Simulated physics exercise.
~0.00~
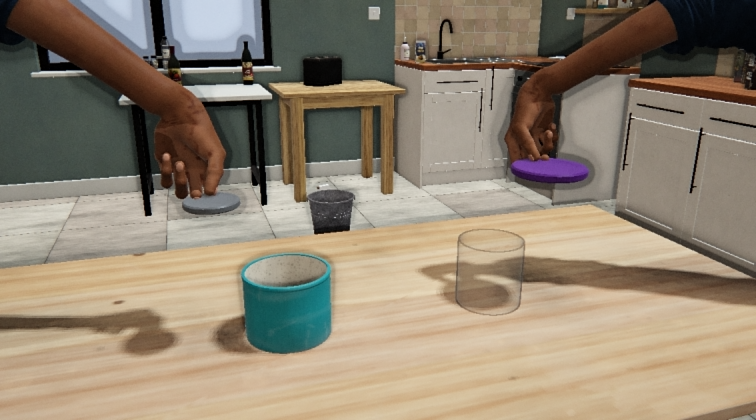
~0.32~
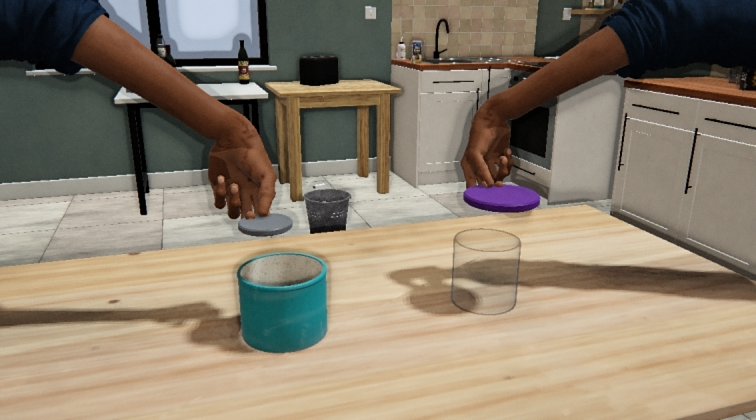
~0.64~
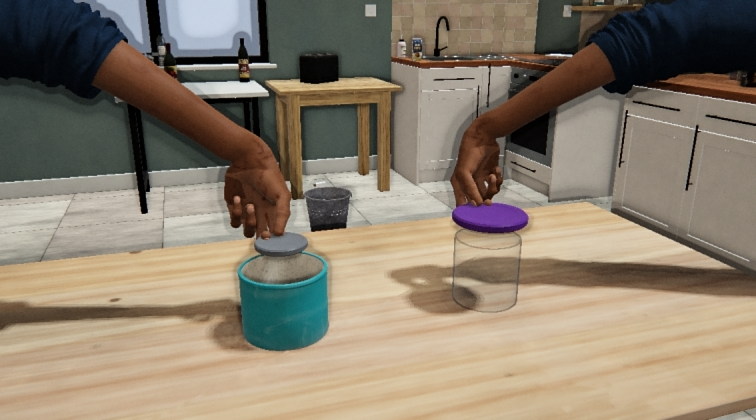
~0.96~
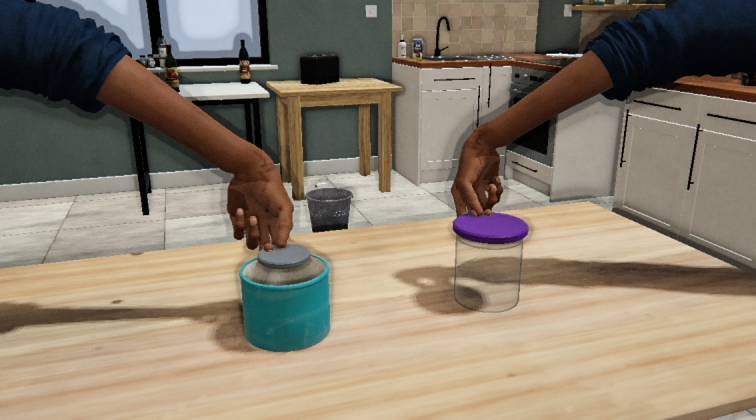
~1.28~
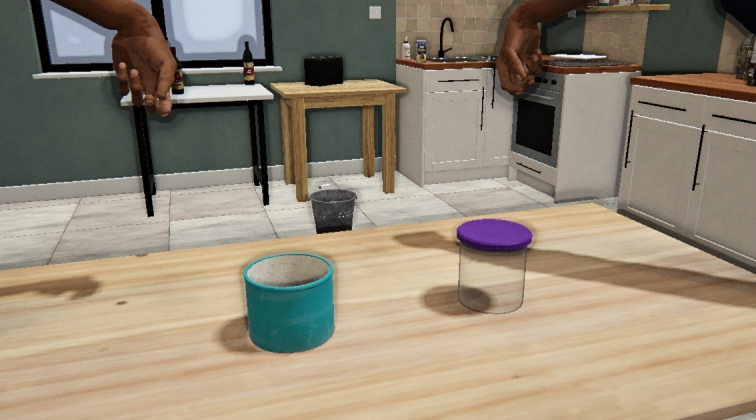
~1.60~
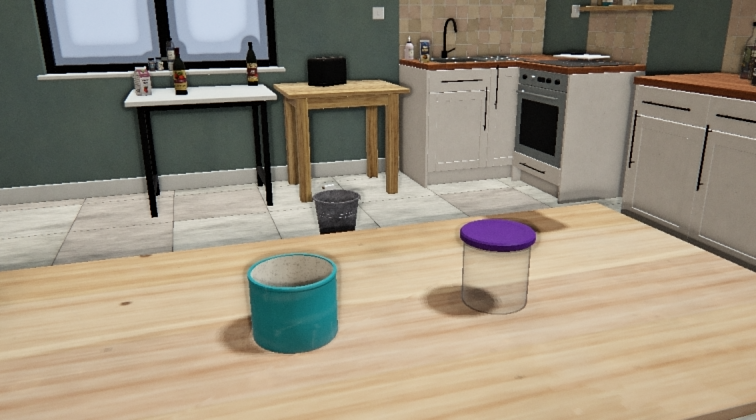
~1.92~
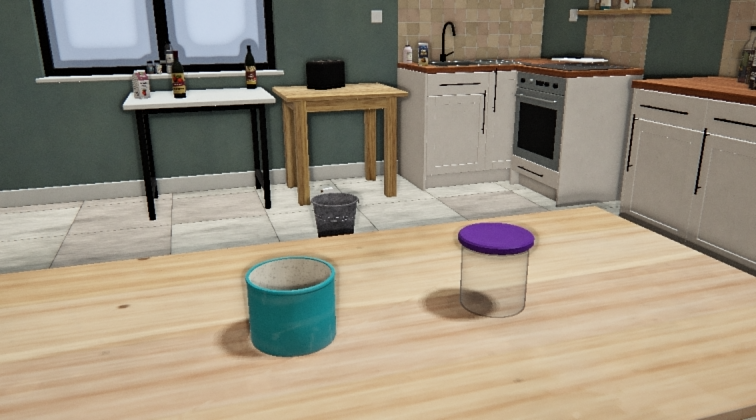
In the video, two hands lower a small grey disc onto a teal pot and a purple lid onto a clear glass, then let go and withdraw. The grey disc drops inside the pot out of sight, while the purple lid stays covering the glass.
